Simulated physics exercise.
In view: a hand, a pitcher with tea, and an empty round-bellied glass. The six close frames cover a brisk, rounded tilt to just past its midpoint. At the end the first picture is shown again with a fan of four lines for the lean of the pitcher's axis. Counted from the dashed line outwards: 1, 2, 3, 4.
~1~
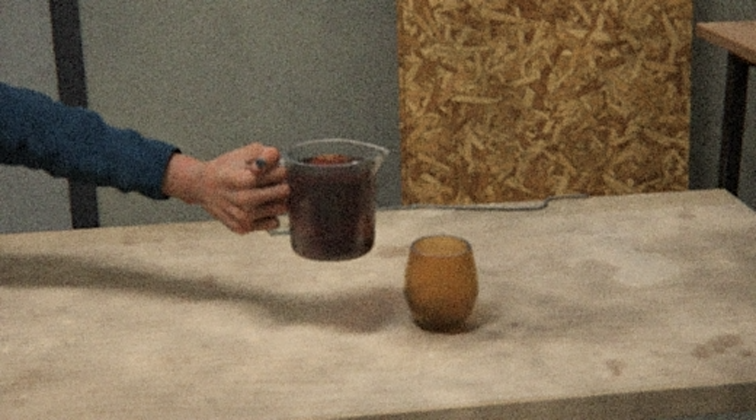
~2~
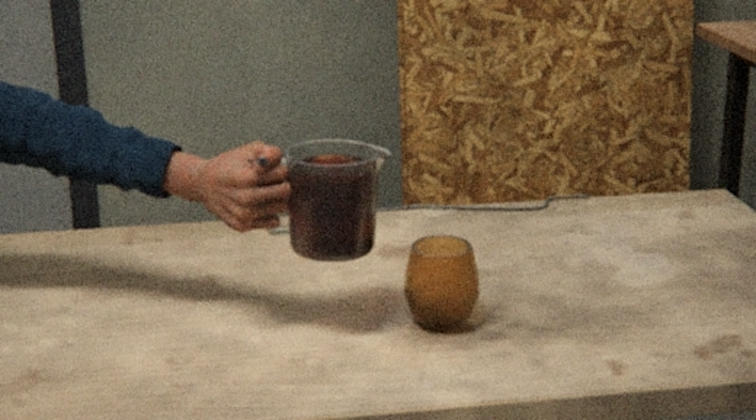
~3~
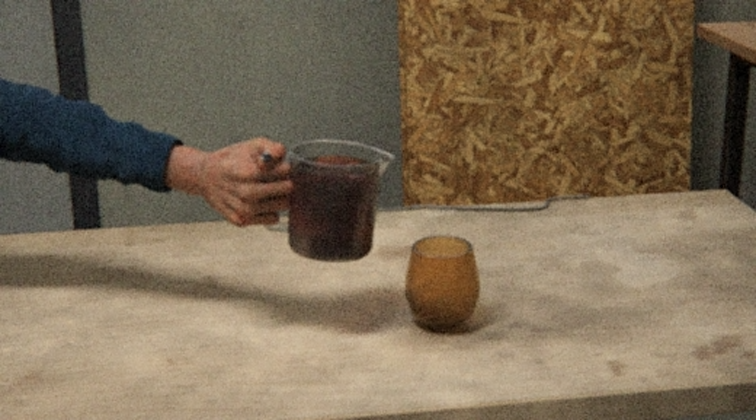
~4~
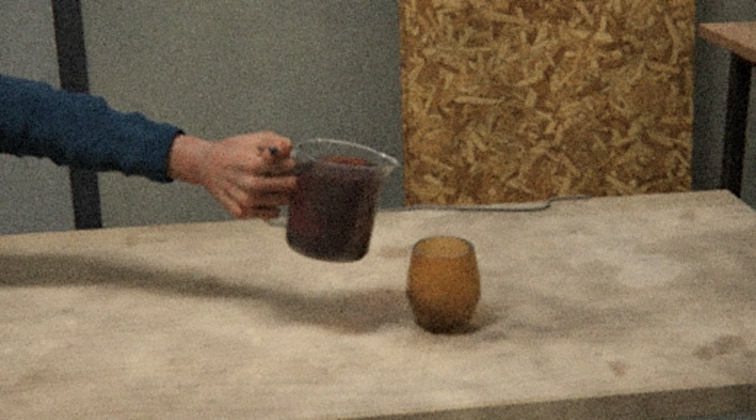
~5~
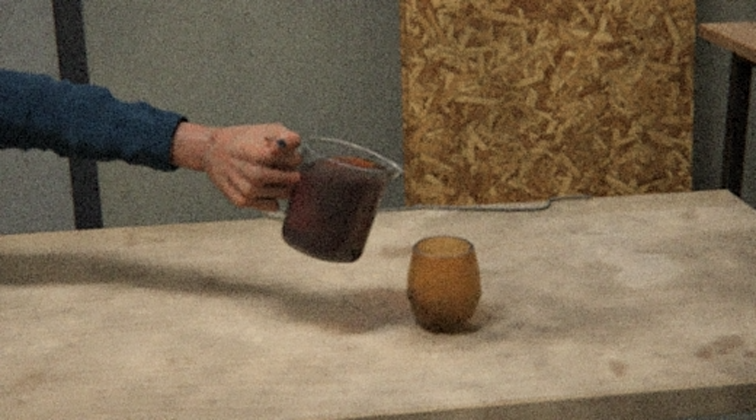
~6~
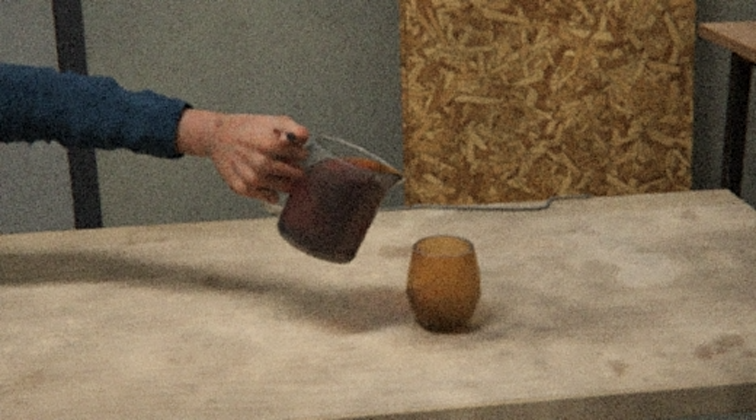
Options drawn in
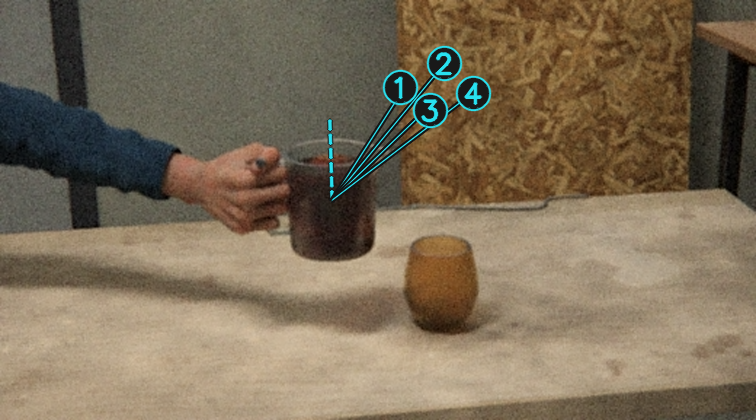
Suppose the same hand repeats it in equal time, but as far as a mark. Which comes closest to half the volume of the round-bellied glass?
Use line 4.
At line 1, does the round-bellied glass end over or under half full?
Under.
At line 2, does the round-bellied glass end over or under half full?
Under half.
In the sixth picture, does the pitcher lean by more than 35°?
No.
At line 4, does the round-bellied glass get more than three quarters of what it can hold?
No, it does not.
On the marked copy, 1 at (394, 103); 2 at (433, 76); 3 at (415, 119); 4 at (459, 103).
For line 1, the round-bellied glass ends with about 17 % of what it can hold.
For line 2, the round-bellied glass ends with about 27 % of what it can hold.
For line 3, the round-bellied glass ends with about 38 % of what it can hold.
For line 4, the round-bellied glass ends with about 50 % of what it can hold.
